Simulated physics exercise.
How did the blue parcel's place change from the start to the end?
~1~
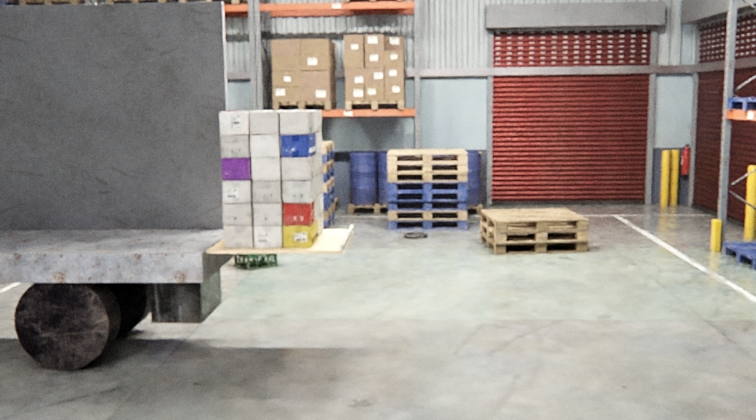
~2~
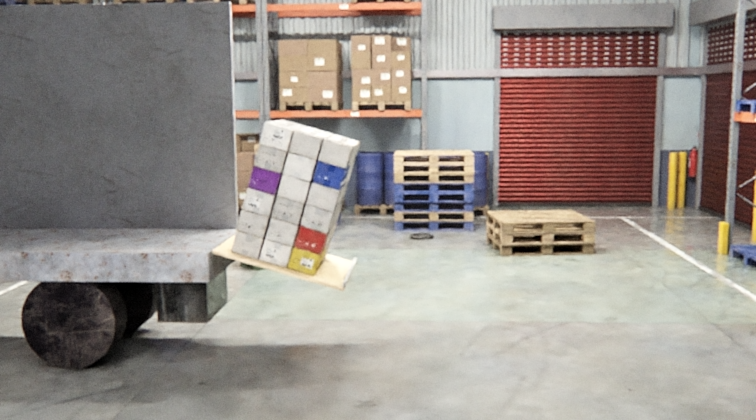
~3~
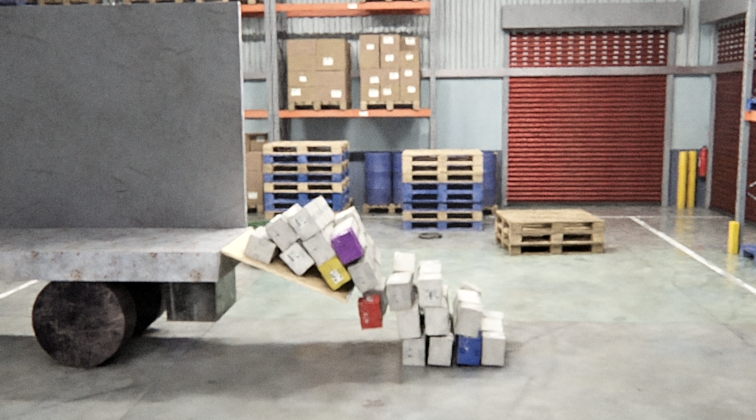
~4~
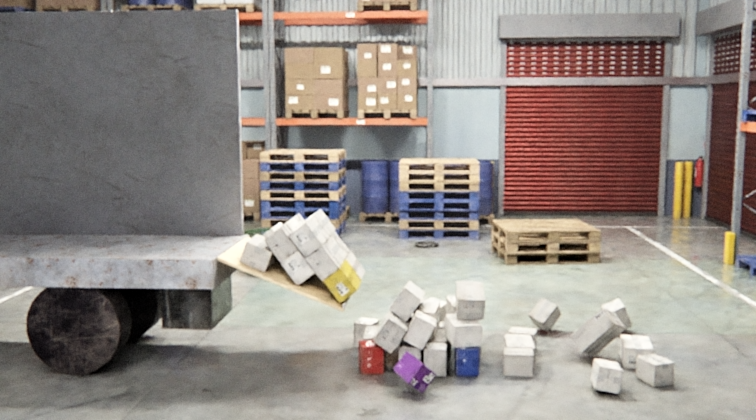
It started near the top of the stack on the tail lift, on the right side. By the end it was down on the warehouse floor, to the right of the red parcel, with pale parcels piled above it.
